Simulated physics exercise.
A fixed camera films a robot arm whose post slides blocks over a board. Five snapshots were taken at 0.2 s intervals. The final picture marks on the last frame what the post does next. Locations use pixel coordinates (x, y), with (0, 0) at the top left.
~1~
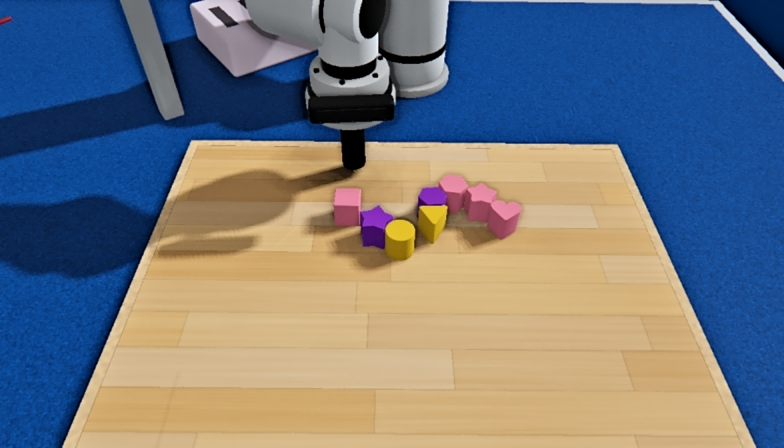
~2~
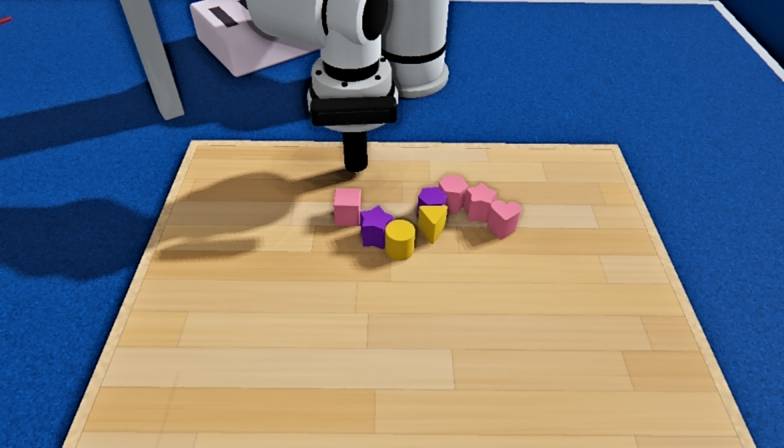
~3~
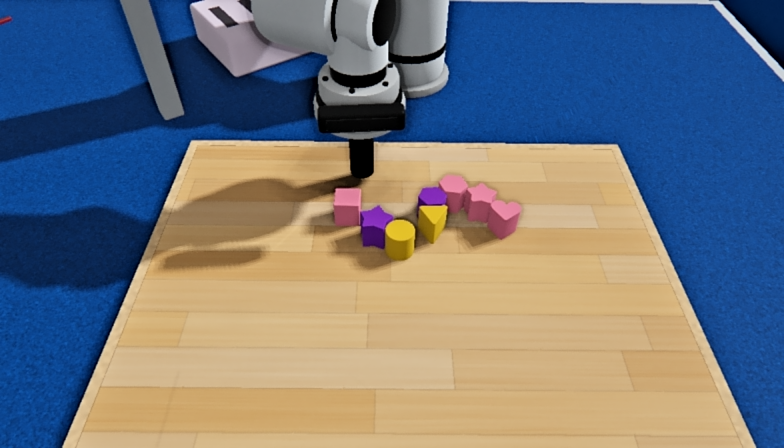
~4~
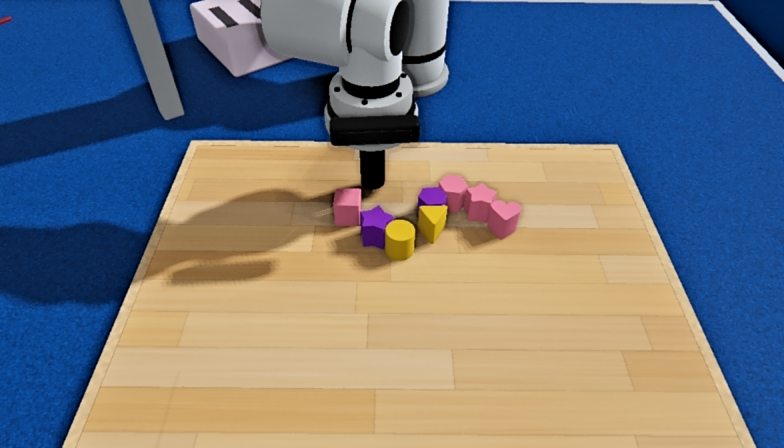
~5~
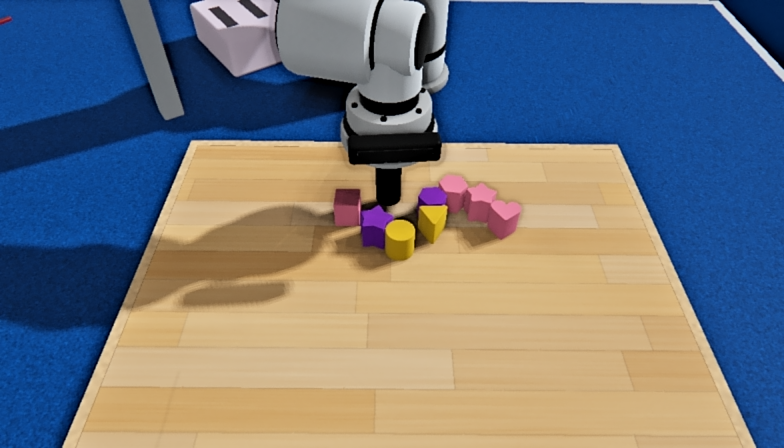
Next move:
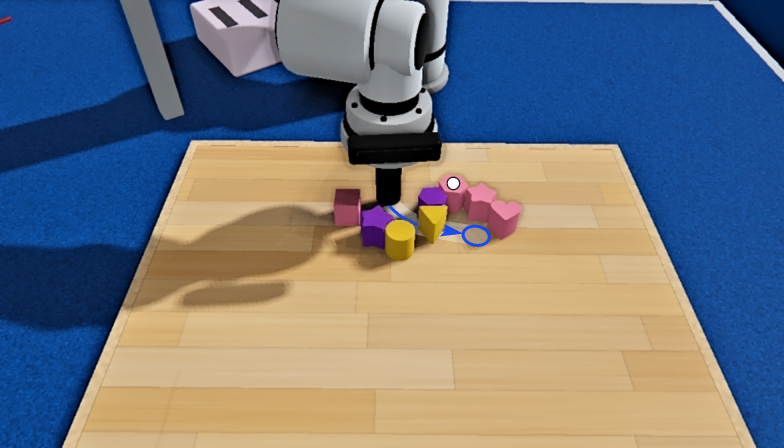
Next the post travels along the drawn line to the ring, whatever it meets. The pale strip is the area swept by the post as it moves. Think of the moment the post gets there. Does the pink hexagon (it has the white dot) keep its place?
Answer: No.
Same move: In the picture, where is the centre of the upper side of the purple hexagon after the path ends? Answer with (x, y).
Final place: (469, 195).
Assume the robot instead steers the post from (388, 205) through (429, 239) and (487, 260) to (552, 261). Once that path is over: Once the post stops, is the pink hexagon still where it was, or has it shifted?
Well, the pink hexagon holds its place.
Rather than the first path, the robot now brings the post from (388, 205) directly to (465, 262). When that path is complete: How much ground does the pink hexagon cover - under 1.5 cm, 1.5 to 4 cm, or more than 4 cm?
Movement: Under 1.5 cm.
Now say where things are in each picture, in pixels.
The first frame shows post tip at (354, 163); block tops, purple hexagon at (432, 195); yellow triangular block at (434, 212); pink hexagon at (453, 183); pink star block at (482, 193); pink heart block at (506, 209).
The second frame shows post at (356, 165); blocks unchanged.
The third frame shows post at (362, 171); blocks unchanged.
The fourth frame shows post at (373, 182); blocks unchanged.
The fifth frame shows post at (388, 198); purple hexagon at (432, 195); yellow triangular block at (434, 212); pink hexagon at (453, 183); pink star block at (482, 193); pink heart block at (506, 209).
Path on the board, from (388, 205) over (411, 222) and (443, 230) to (476, 236); the dot is on the pink hexagon.
The first path, step by step. One third of the way, post at (411, 215); purple hexagon at (438, 196); yellow triangular block at (437, 214).
Two thirds of the way, post at (444, 223); purple hexagon at (461, 196), turned 75° anticlockwise; yellow triangular block at (463, 227), turned 40° clockwise; pink hexagon at (459, 178), turned 20° anticlockwise; pink star block at (486, 192).
At the end, post at (477, 229); purple hexagon at (469, 195), turned 100° anticlockwise; yellow triangular block at (476, 232), turned 120° clockwise; pink hexagon at (459, 177), turned 20° anticlockwise; pink star block at (493, 189); pink heart block in place.
